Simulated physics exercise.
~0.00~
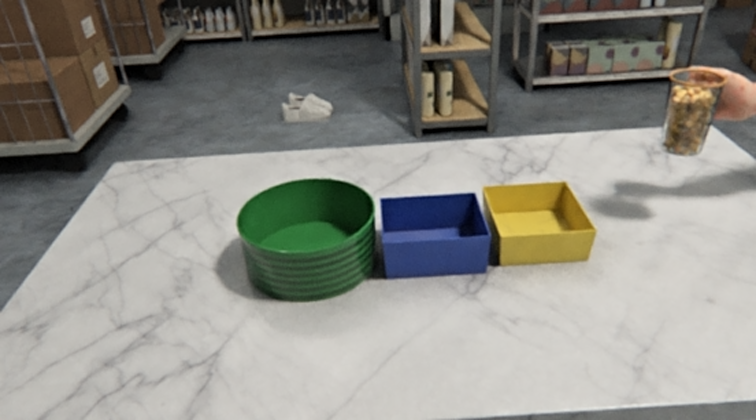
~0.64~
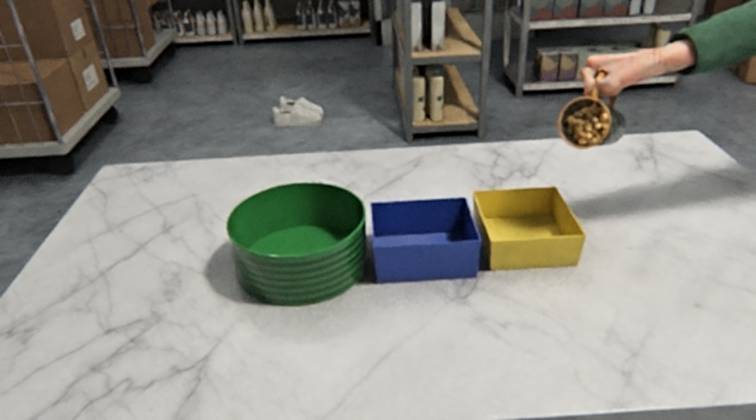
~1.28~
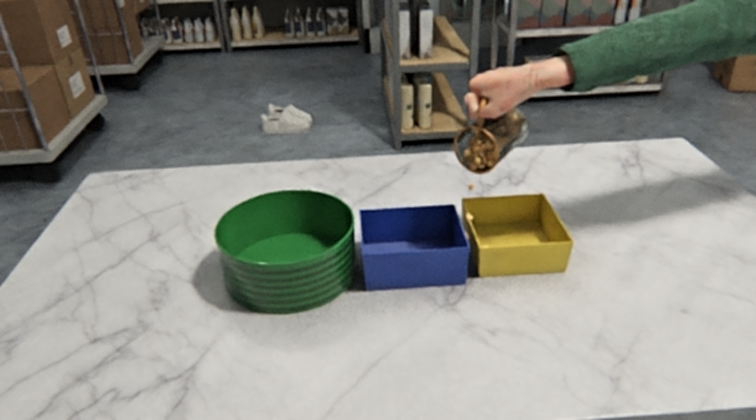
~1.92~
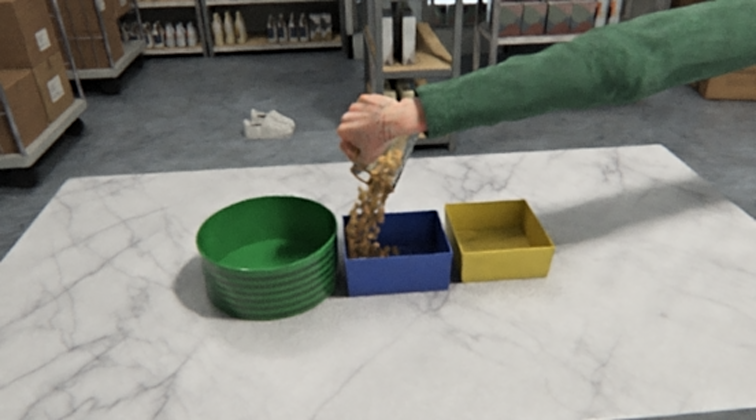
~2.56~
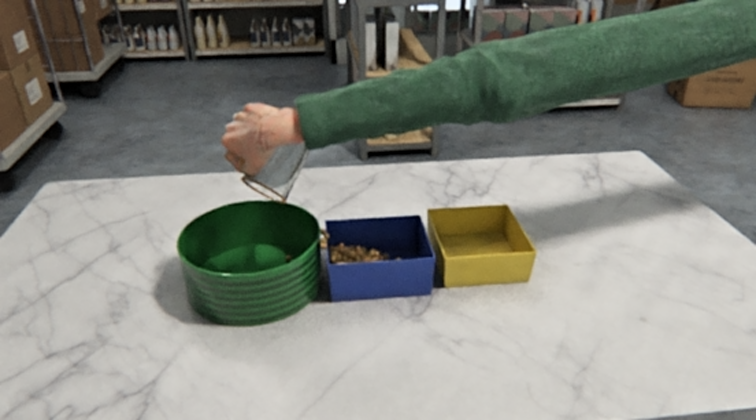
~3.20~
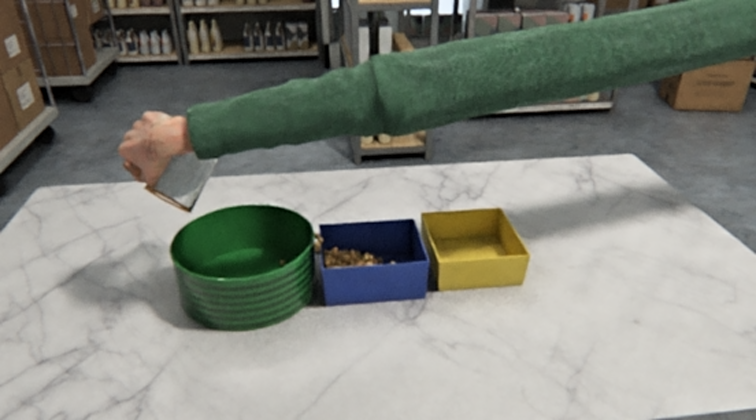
On a marble table in a storeroom, a hand sweeps a tipping cup leftward, pouring chickpeas into the middle blue tin.
